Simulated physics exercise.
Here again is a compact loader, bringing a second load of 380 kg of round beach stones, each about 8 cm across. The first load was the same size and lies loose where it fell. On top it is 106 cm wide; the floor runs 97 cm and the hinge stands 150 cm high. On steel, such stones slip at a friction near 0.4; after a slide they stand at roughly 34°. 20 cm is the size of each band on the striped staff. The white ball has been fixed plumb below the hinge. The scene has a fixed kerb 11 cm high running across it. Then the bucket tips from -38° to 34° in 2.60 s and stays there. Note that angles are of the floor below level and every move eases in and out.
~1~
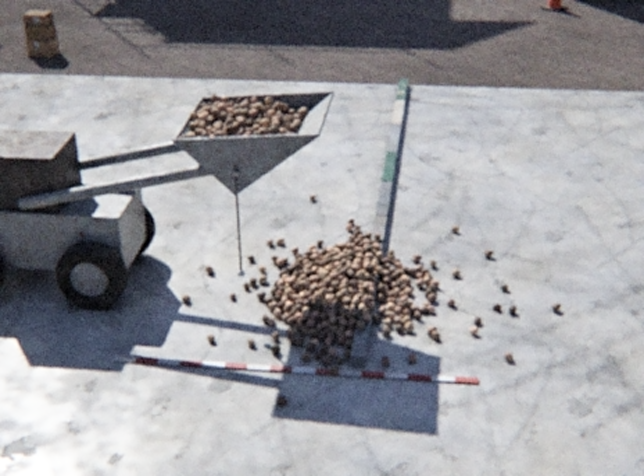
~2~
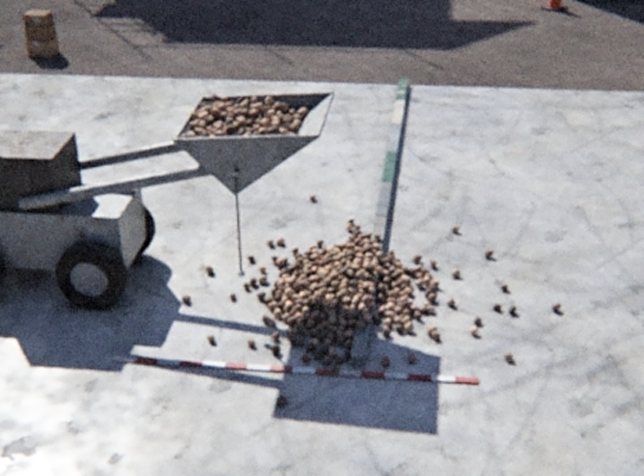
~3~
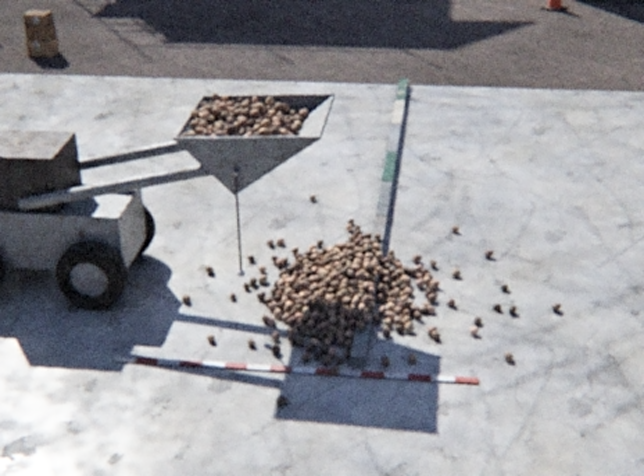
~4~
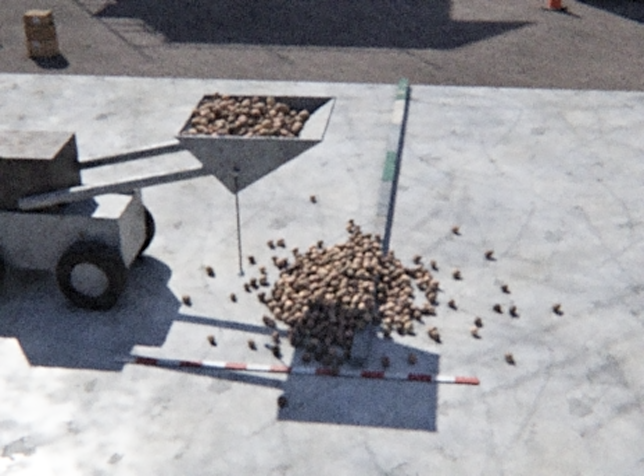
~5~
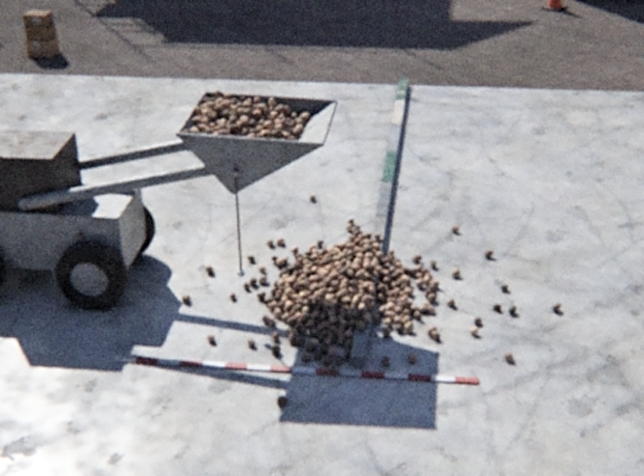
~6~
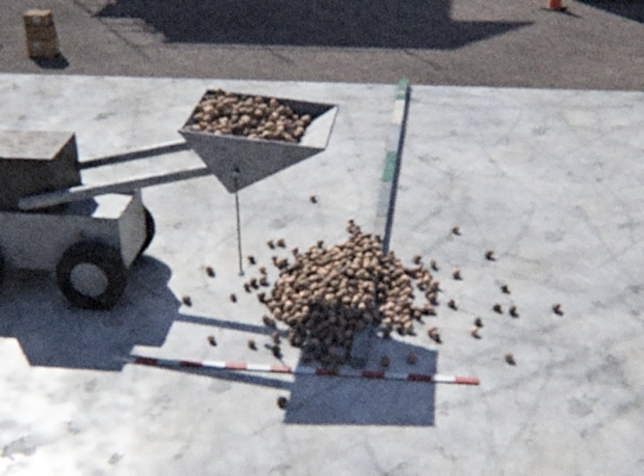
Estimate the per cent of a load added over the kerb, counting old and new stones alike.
Roughly 72 per cent of a load is added.
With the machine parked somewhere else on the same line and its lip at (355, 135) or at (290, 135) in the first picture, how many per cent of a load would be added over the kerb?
Near 100 in a hundred, then near 35 in a hundred.
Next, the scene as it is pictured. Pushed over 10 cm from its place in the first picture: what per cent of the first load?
Close to 15 in a hundred of them.
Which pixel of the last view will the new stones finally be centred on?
Roughly at (396, 286) in the last picture.
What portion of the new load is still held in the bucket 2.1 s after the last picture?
Close to 15 in a hundred.
Then, 1.4 s after the last picture the floor is at 23°; in per cent of one load, 93 in the bucket, 91 on this side of the kerb, 15 over the kerb; the foremost stones are at (502, 308).
Then, 2.1 s after the last picture the floor is at 34°; in per cent of one load, 17 in the bucket, 134 on this side of the kerb, 49 over the kerb; the foremost stones are at (502, 308).
Then, 2.4 s after the last picture the floor is at 34°; in per cent of one load, 0 in the bucket, 129 on this side of the kerb, 71 over the kerb; the foremost stones are at (508, 310).
Then, 5.1 s after the last picture the floor is at 34°; in per cent of one load, 0 in the bucket, 112 on this side of the kerb, 88 over the kerb; the foremost stones are at (525, 306). Net gain over the kerb, 72.
